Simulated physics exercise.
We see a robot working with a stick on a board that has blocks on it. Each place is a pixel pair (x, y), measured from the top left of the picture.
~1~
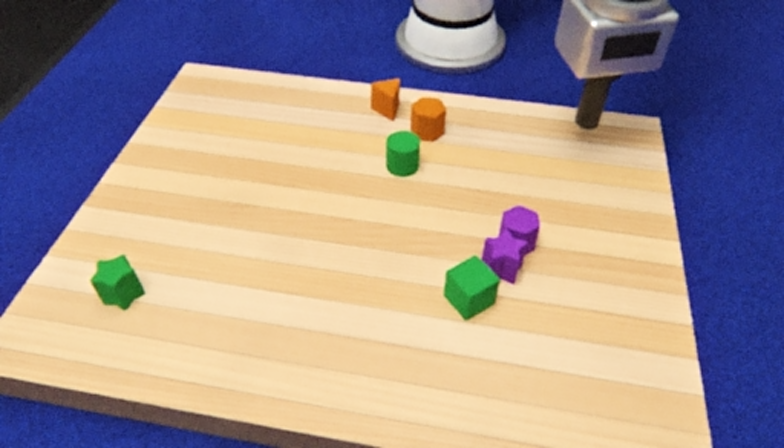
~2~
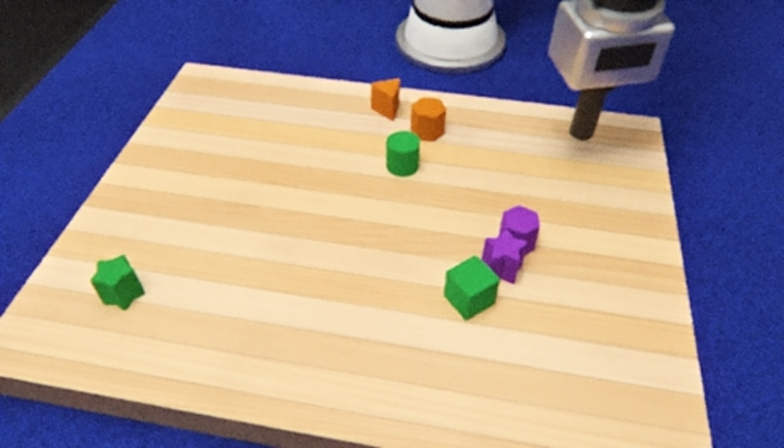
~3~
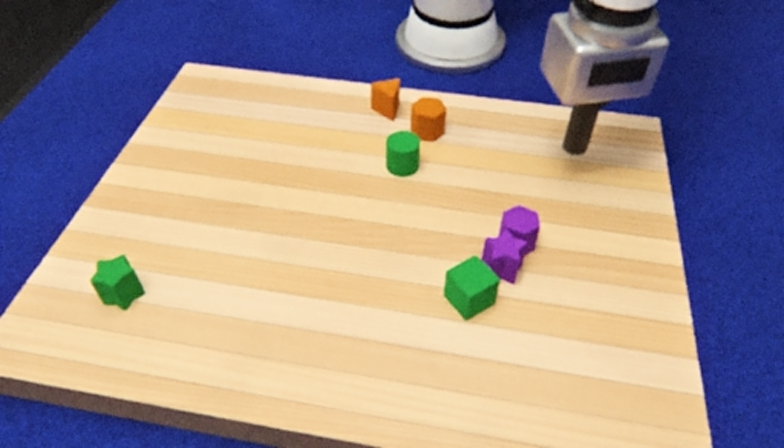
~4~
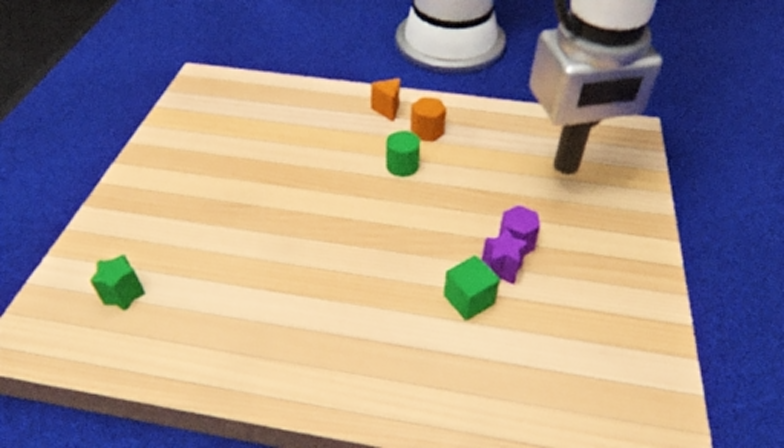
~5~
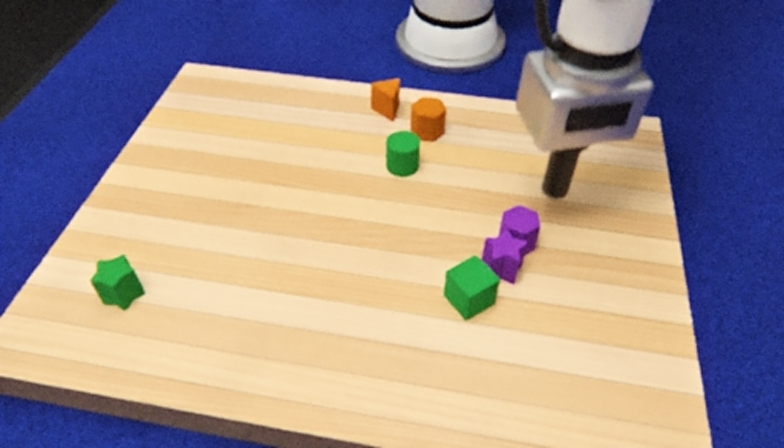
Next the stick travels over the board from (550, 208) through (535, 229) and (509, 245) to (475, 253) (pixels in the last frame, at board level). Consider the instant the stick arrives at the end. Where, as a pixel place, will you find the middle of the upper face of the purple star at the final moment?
I'd say the purple star ends with its top centre at (464, 273).
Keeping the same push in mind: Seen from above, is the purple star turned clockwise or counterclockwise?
If we look at it from overhead, the purple star pivots counter-clockwise.
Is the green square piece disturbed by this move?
It leaves its spot.
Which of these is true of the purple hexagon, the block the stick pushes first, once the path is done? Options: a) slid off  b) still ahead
Letter b.
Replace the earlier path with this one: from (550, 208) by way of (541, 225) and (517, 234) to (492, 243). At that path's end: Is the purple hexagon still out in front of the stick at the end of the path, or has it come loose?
Looking at the end of the path, the purple hexagon is still being driven ahead.
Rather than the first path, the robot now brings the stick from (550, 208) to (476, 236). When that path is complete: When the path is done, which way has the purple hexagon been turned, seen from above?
Verdict: Counterclockwise.
On the path given first. One third of the way, stick at (539, 212); nothing pushed yet.
Two thirds of the way, stick at (512, 228); green square piece at (465, 285); purple star at (485, 260), turned 35° anticlockwise; purple hexagon at (489, 234), turned 15° clockwise.
At the end, stick at (478, 235); green square piece at (454, 304), turned 30° anticlockwise; purple star at (464, 273), turned 55° anticlockwise; purple hexagon at (457, 246).
